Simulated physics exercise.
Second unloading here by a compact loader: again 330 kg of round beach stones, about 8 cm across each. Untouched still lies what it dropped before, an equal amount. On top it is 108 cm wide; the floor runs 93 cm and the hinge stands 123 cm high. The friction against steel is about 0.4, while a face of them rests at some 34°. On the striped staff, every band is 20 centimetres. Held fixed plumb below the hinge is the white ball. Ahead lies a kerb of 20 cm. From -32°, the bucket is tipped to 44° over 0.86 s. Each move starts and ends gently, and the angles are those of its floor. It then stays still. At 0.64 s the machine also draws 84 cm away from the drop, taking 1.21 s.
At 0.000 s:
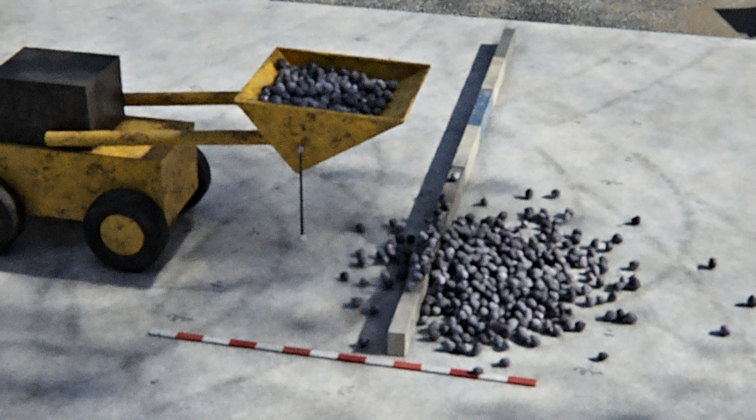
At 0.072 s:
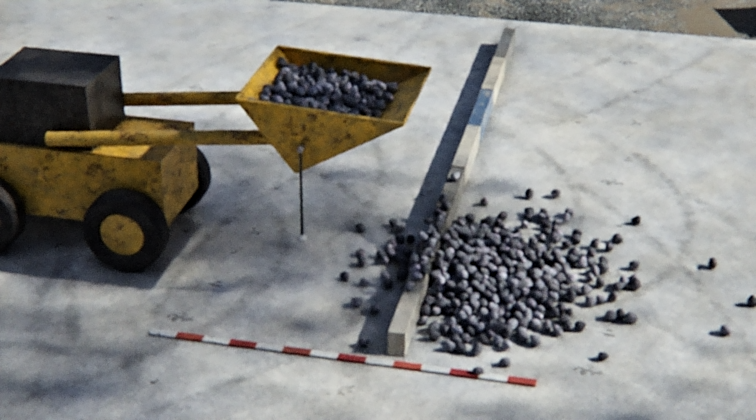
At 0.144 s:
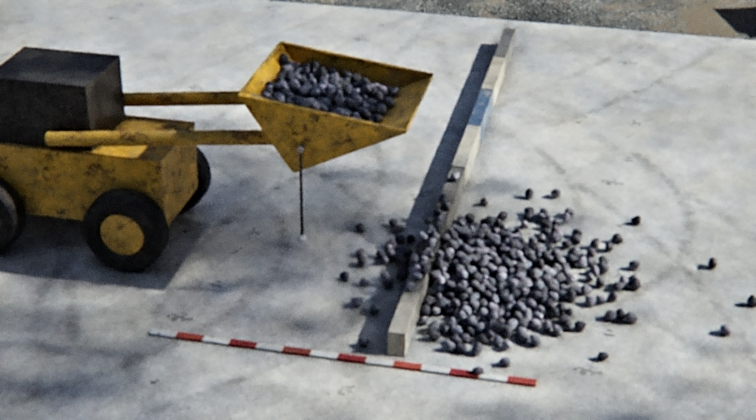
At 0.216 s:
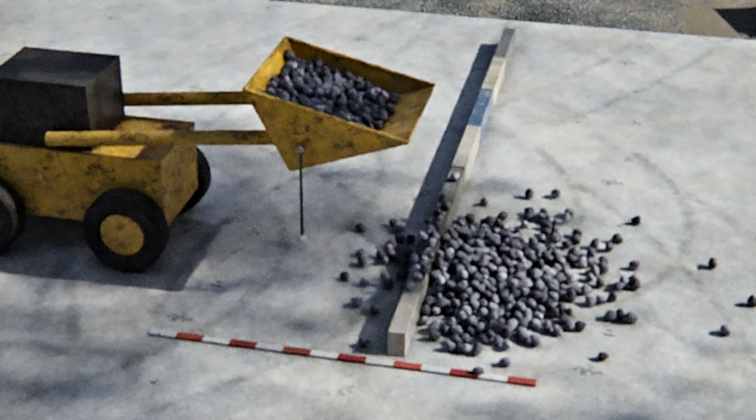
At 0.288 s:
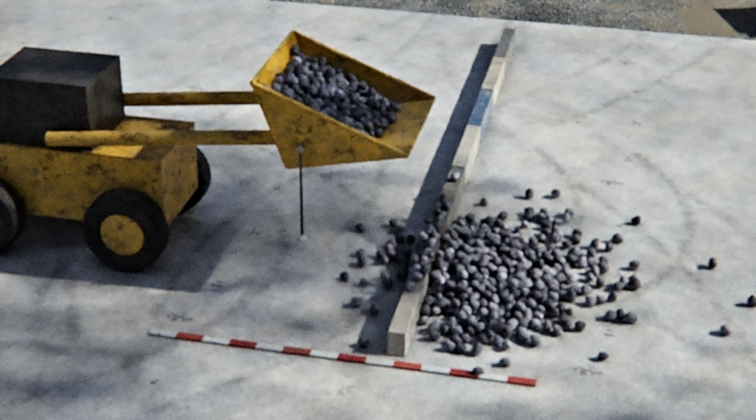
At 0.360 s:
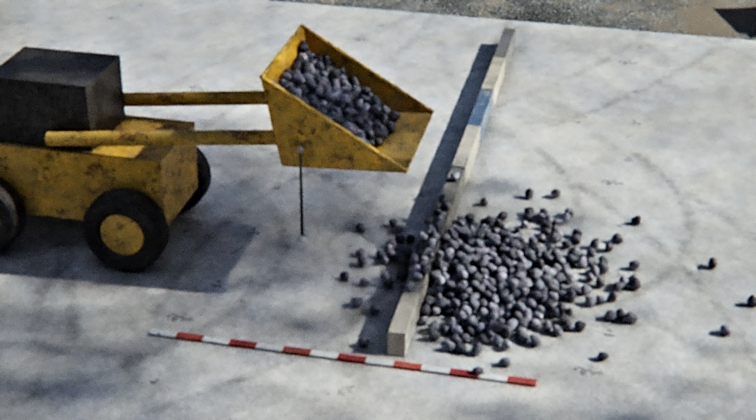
A yellow loader gradually tilts its raised bucket of dark round stones forward, toward the right.
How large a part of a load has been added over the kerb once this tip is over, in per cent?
Around 5 per cent is added.
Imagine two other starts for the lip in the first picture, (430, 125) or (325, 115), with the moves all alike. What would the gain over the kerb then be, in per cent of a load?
Roughly 30 per cent, then 0 per cent.
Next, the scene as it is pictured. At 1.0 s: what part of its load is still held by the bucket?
Roughly 50 parts in a hundred of the load.
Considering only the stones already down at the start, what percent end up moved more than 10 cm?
Around 5 in a hundred.
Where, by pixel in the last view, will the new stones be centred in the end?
Around (382, 256).
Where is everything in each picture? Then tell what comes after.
In the first frame, the bucket is at -32°, its lip at (403, 122); the top of the load is at (327, 78). The earlier load is highest near (427, 245), 24 cm above ground level, 11 % on this side of the kerb, 89 % over the kerb.
In the second frame, the bucket is at -30°, its lip at (404, 125); the top of the load is at (319, 78); the stones move at 0.1 m/s on average.
In the third frame, the bucket is at -26°, its lip at (406, 132); the top of the load is at (296, 72); the stones move at 0.3 m/s on average.
The fourth frame shows lip at (408, 143), floor tilted -20°, highest stones at (291, 69); the stones move at 0.4 m/s on average.
In the fifth frame, the bucket is at -12°, its lip at (408, 157); the top of the load is at (296, 65); the stones move at 0.5 m/s on average.
The sixth frame shows lip at (407, 172), floor tilted -3°, highest stones at (303, 62); the stones move at 0.5 m/s on average.
After 0.6 s the floor is at 32°; in per cent of one load, 100 in the bucket, 11 on this side of the kerb, 89 over the kerb; the foremost stones are at (669, 281).
After 1.0 s the floor is at 44°; in per cent of one load, 52 in the bucket, 59 on this side of the kerb, 89 over the kerb; the foremost stones are at (669, 281).
After 2.3 s the floor is at 44°; in per cent of one load, 0 in the bucket, 106 on this side of the kerb, 94 over the kerb; the foremost stones are at (669, 281).
After 4.9 s the floor is at 44°; in per cent of one load, 0 in the bucket, 106 on this side of the kerb, 94 over the kerb; the foremost stones are at (669, 281). Net gain over the kerb, 5.
